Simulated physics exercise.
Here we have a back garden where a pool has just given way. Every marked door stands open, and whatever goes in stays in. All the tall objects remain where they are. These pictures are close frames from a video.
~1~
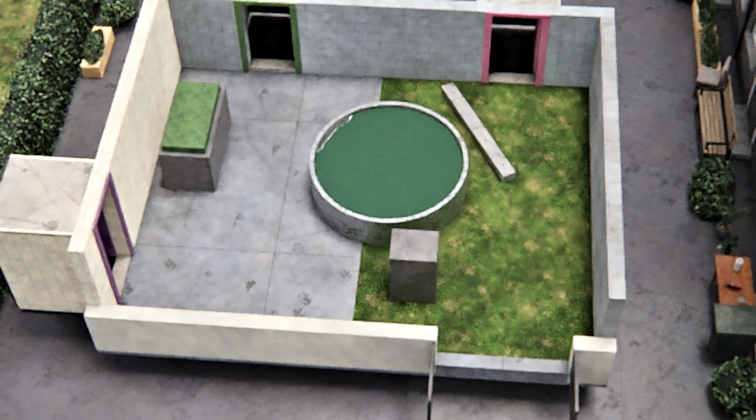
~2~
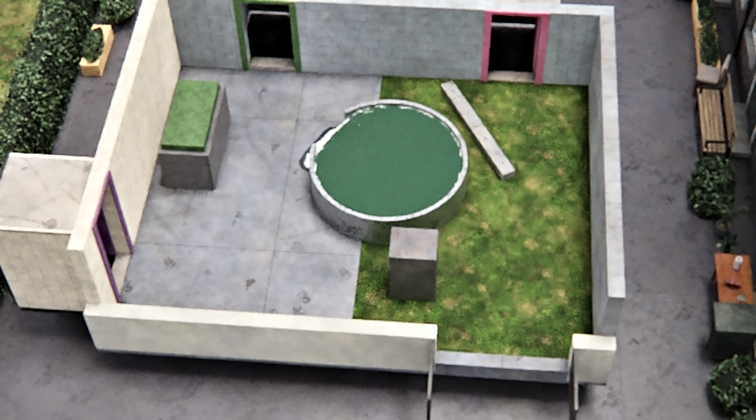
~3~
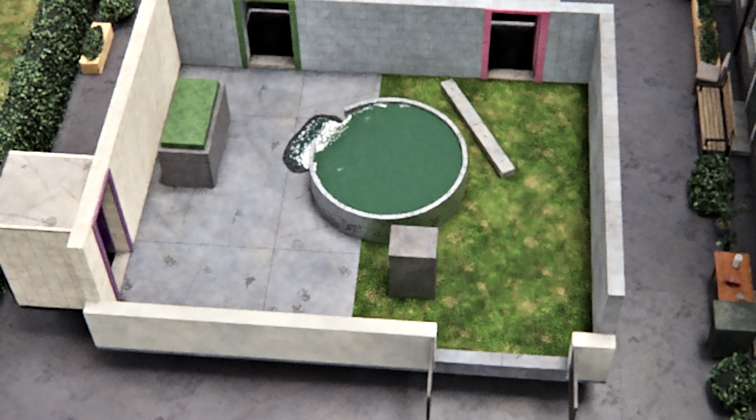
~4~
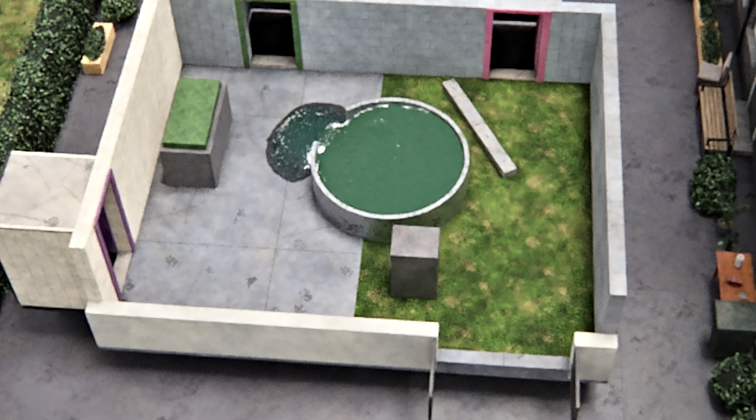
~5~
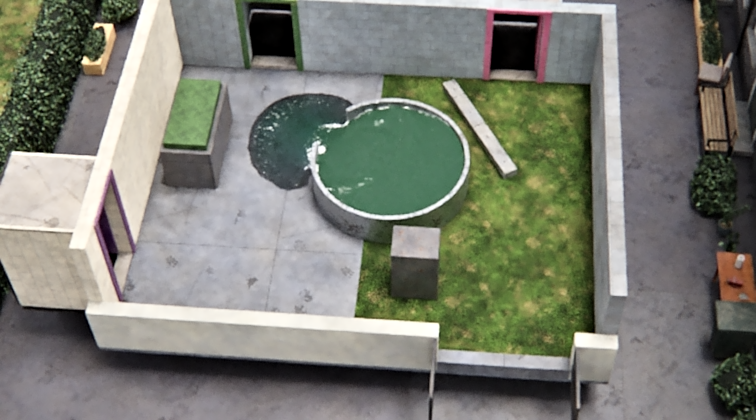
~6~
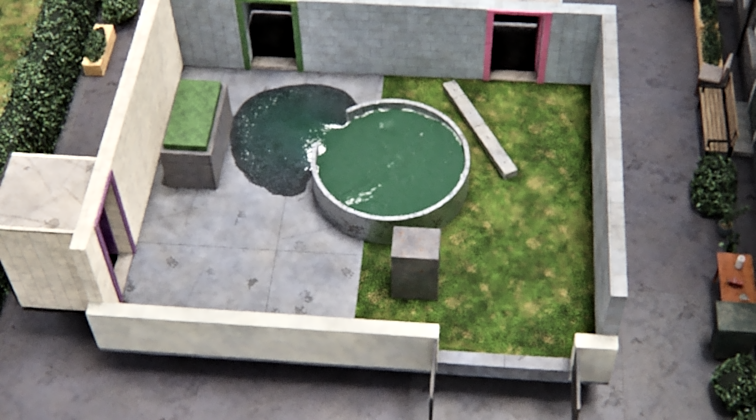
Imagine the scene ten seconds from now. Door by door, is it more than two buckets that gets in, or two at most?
Pink door: Two buckets at most; purple door: Over two buckets; green door: Over two buckets.
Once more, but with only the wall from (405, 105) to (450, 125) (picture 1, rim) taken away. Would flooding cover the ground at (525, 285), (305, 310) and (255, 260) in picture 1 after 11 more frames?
Point by point: Unwetted; unwetted; unwetted.
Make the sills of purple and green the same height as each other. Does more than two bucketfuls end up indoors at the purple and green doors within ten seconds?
Purple door: Not enough; green door: Too much.
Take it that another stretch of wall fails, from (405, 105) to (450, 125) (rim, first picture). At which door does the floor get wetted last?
Answer: The one in purple.
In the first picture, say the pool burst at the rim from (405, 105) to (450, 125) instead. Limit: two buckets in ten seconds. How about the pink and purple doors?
First the pink door, which overshoots; then the purple door, which remains short.
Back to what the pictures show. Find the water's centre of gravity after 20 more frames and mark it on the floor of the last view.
That comes out near (323, 160).
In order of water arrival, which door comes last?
Going by the pictures, I'd say the door marked pink.
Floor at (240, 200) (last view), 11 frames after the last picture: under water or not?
Lab note - point status: Swamped.
A moment on, water covers 20 % of the floor; the pink door not reached, the purple door not reached, the green door under two buckets in.
Next, water covers 25 % of the floor; the pink door not reached, the purple door not reached, the green door over two buckets in.
Then, water covers 40 % of the floor; the pink door not reached, the purple door wet at the sill, nothing in, the green door far over two buckets in.
Later, water covers 55 % of the floor; the pink door not reached, the purple door wet at the sill, nothing in, the green door far over two buckets in.
In the end, water covers 75 % of the floor; the pink door wet at the sill, nothing in, the purple door over two buckets in, the green door far over two buckets in.
